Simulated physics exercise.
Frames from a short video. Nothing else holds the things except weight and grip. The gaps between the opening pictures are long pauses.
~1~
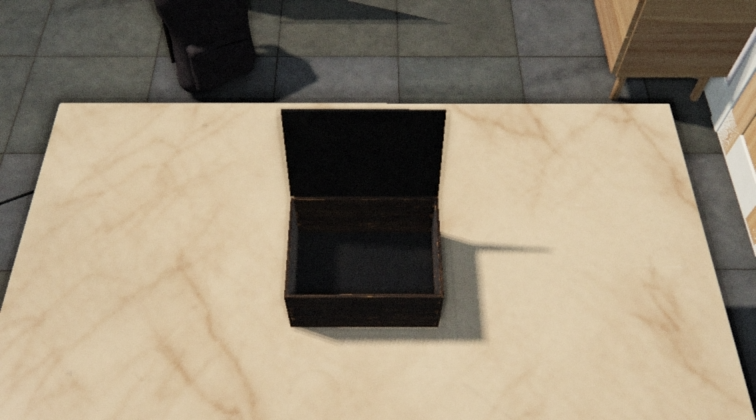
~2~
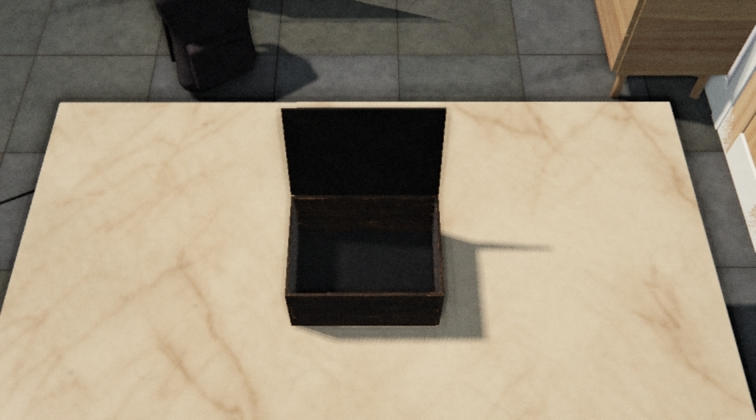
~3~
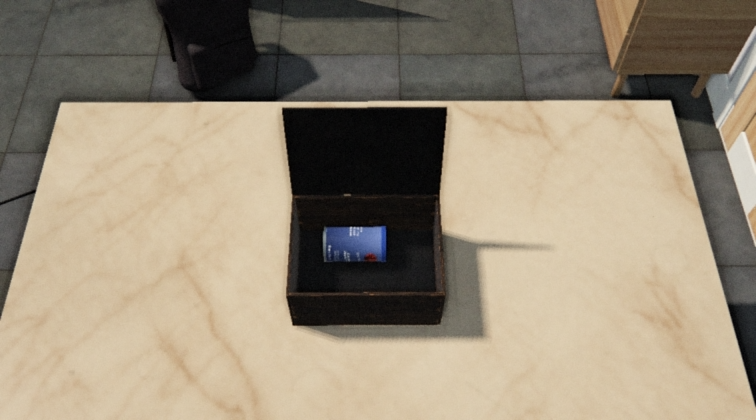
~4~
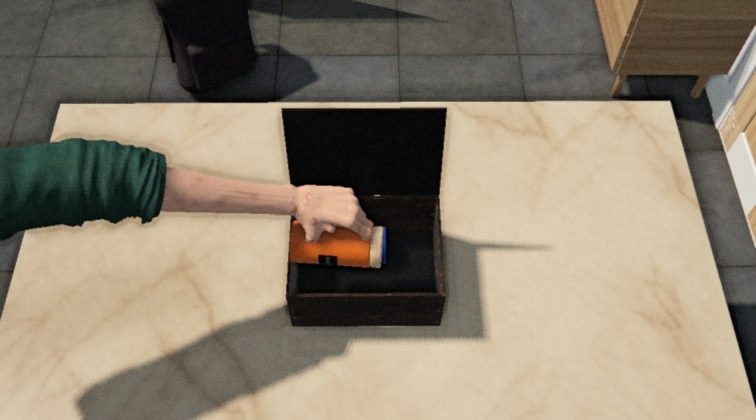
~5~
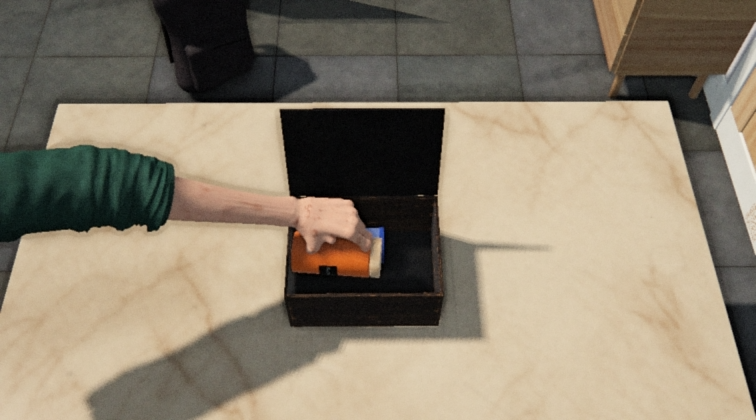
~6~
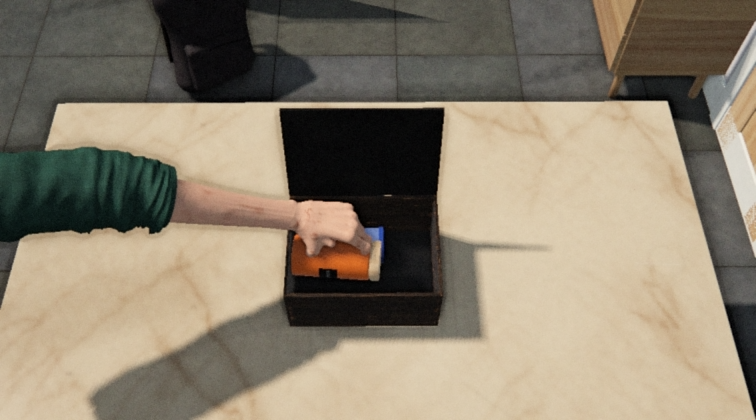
A hand in a dark green sleeve reaches in from the left with an orange jar, after a blue tin has appeared in an empty box, and lowers the jar slightly inside, still gripping it. The dark box stands open, lid raised, with the blue tin partly hidden behind the jar. The steady view looks down on a cream marble tabletop above grey floor tiles, a wooden cabinet at upper right.
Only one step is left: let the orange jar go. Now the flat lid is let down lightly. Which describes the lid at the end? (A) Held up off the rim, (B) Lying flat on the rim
Lying flat on the rim.
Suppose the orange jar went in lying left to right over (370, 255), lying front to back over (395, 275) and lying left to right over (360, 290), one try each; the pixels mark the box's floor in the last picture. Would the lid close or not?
First try: It comes fully down; second try: It comes fully down; third try: It comes fully down.
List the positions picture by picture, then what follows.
The last thing is not in view yet, in the first frame.
The last thing is not in view yet, in the second frame.
The last thing is not in view yet; blue tin (355, 244), in the third frame.
Still above its spot; orange jar (337, 244), in the fourth frame.
Still above its spot; orange jar (337, 255), in the fifth frame.
Put in, still held; orange jar (337, 258), in the sixth frame.
Then, 0.60 s past the last view, orange jar displaced about its own width near (335, 295).
Then, 1.60 s past the last view, lid 58° above the rim; orange jar displaced about its own width near (335, 291).
Then, 1.90 s past the last view, lid 9° above the rim; orange jar displaced about its own width near (335, 290).
Finally, lid shut; moved from the start, orange jar; blue tin still in place. Final places as the last picture's camera would see them, orange jar near (335, 290).
